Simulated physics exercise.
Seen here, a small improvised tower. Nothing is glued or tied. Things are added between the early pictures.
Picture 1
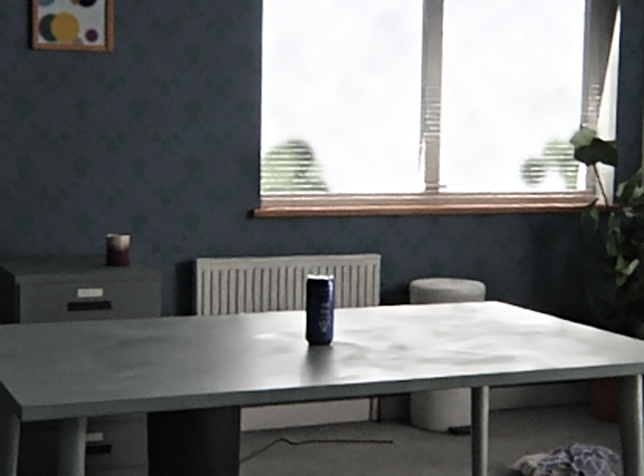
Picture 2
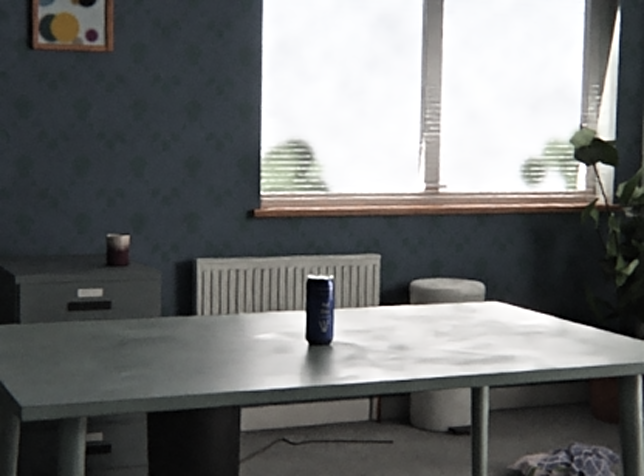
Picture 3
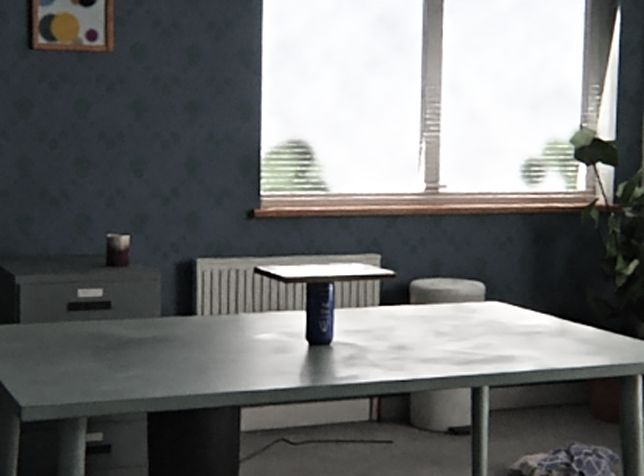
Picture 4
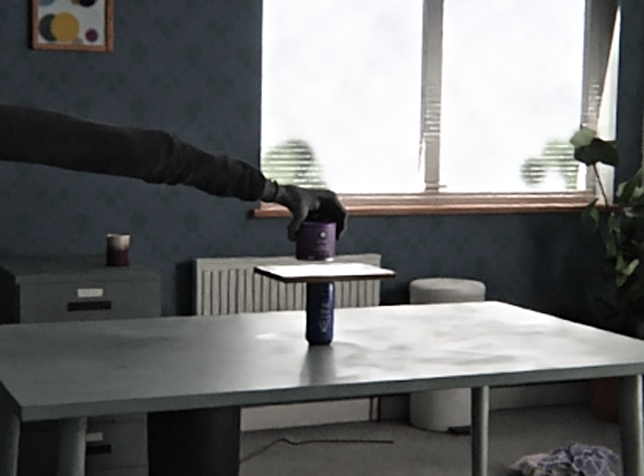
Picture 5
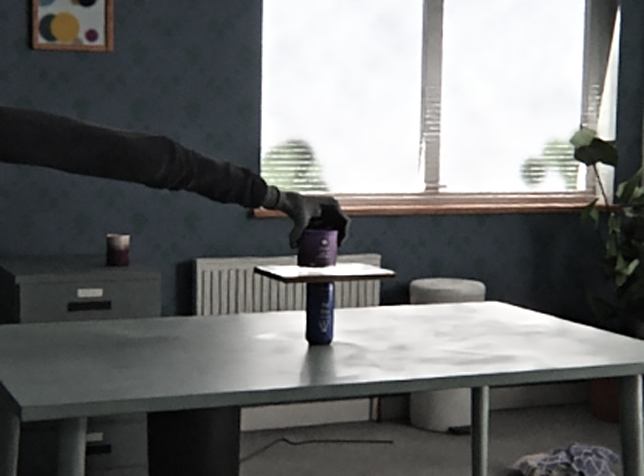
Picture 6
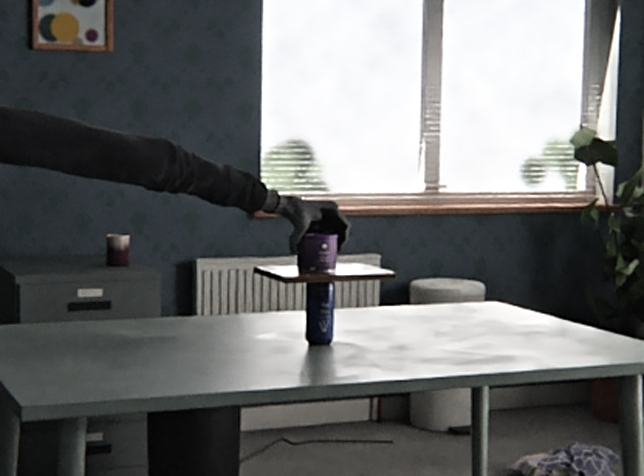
In a dim room with a bright window, a blue can stands alone on a long table, and then a flat board appears balanced across its top. An arm reaches in from the left, holding a purple tin above the board, lowers it slightly onto the surface and keeps hold of it.
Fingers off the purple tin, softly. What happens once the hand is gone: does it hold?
The stack keeps its balance.
Then, 0.60 s on from there, no change.
Then, 1.40 s on from there, purple tin resting near (317, 253).
In the end, all 3 unmoved. At the end, from the last picture's camera, purple tin near (317, 253). The stack holds.
